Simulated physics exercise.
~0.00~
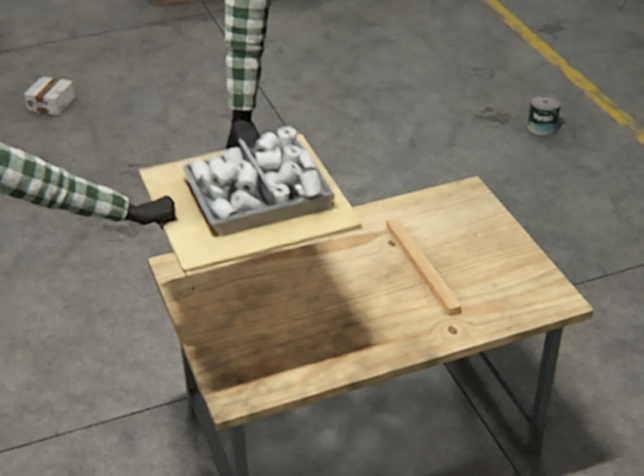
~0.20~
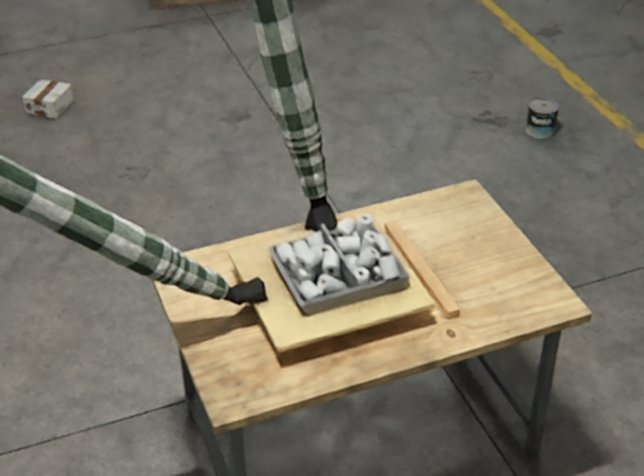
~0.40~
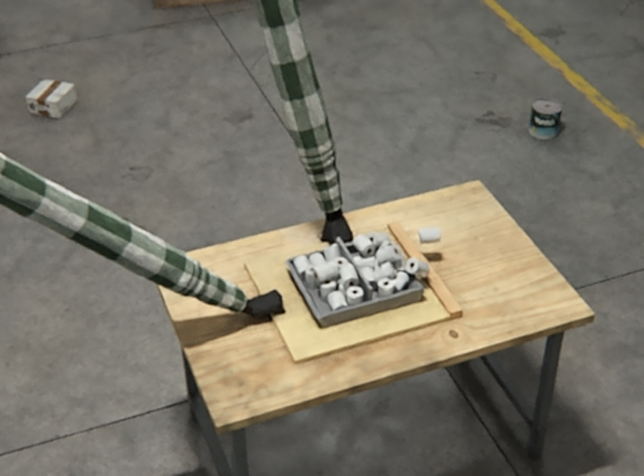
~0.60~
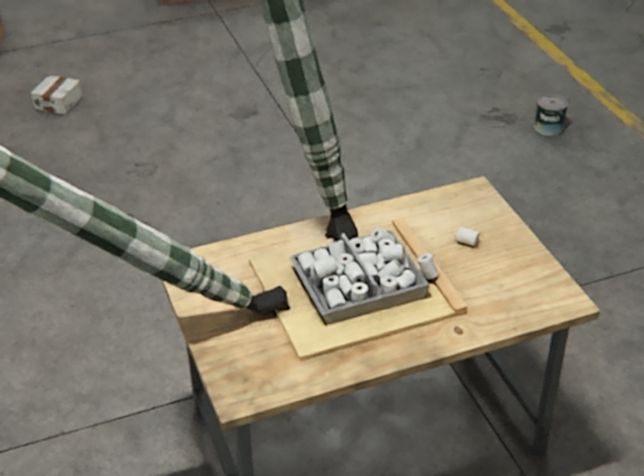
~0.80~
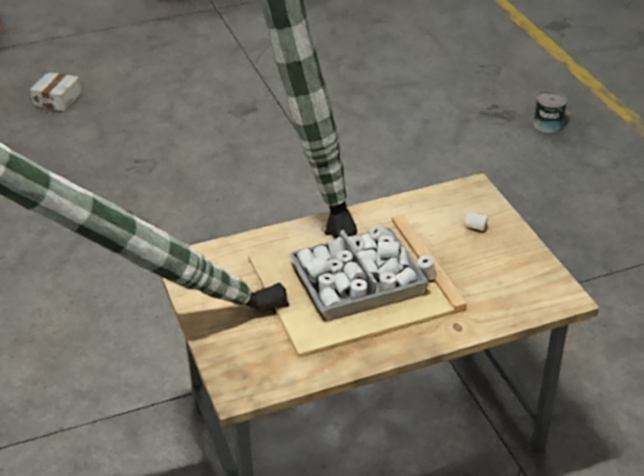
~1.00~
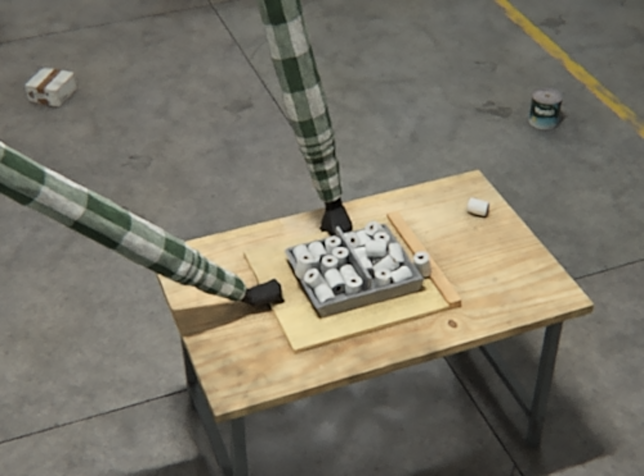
We see gloved hands in checked sleeves bring a board carrying a grey divided basket of white rolls down onto a wooden table against a wooden strip. Two rolls spill rightward, one resting on its side across the table, the other leaning by the strip, while most stay inside.
